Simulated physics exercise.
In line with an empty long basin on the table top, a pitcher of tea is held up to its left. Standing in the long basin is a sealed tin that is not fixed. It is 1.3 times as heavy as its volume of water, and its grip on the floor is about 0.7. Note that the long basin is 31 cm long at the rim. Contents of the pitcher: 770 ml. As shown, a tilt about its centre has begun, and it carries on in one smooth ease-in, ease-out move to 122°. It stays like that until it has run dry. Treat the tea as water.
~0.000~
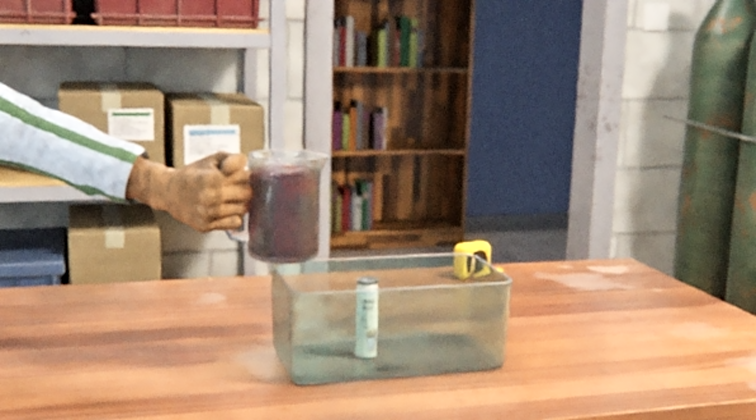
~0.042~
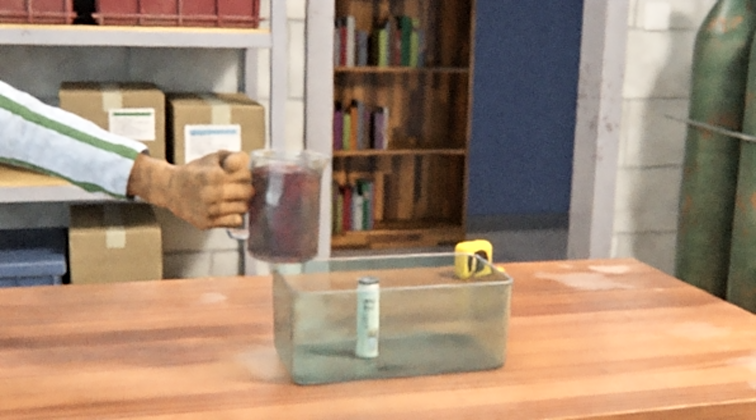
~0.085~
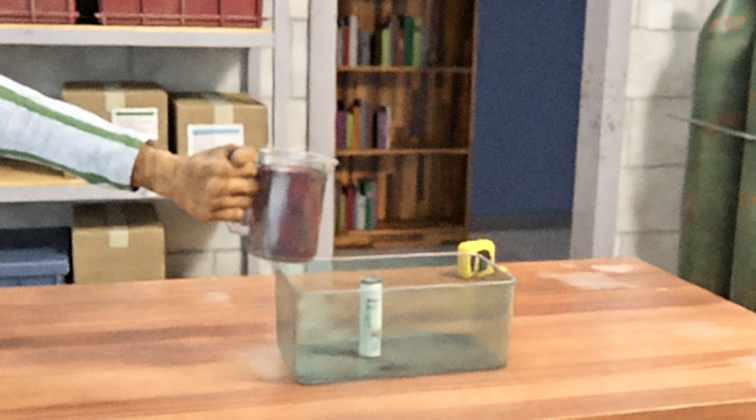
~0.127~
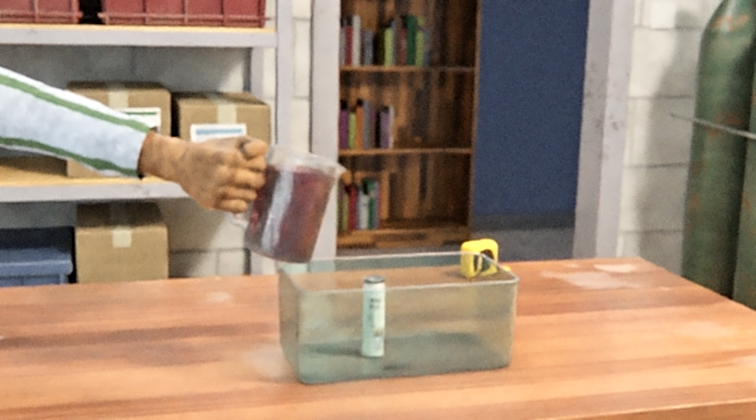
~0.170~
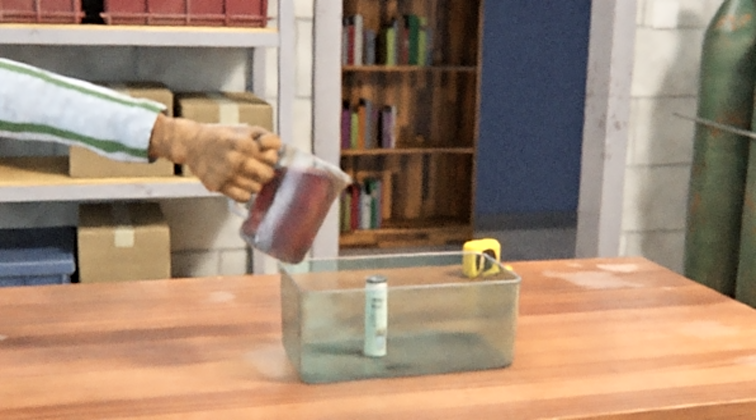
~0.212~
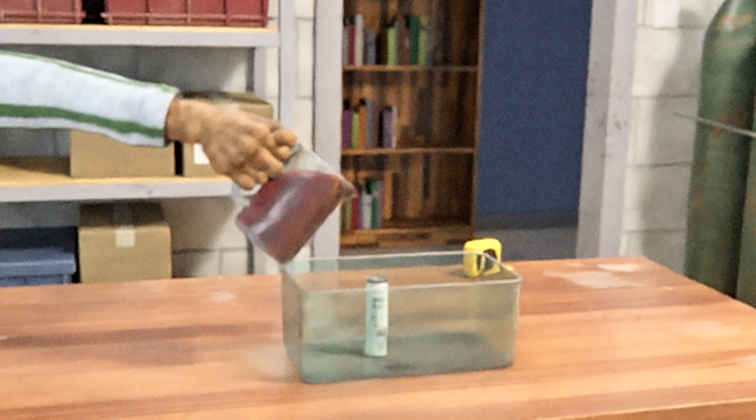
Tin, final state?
It goes down.
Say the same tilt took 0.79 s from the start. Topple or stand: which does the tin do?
Then it tips over.
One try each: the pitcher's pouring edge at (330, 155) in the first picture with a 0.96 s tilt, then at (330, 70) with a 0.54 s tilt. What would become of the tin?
Run one: It tumbles. Run two: It does not tip.
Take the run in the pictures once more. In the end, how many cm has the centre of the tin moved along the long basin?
Roughly 11.5 cm.
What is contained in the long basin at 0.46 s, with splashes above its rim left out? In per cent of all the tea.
Fraction in basin: Approx. 32%.
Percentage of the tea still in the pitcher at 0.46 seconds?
About 52 per cent.
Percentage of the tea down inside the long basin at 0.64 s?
Some 86 percent.
After 0.46 s the tilt is 116° and 53 per cent is still to pour; the tin stands where it began.
After 0.64 s the tilt is 122° and 8 per cent is still to pour; the tin stands 2 cm from where it began.
After 0.83 s the tilt is 122° and 0 per cent is still to pour; the tin leans 37°.
After 1.04 s the tilt is 122° and 0 per cent is still to pour; the tin lies on its side.
In the end the tin lies on its side.
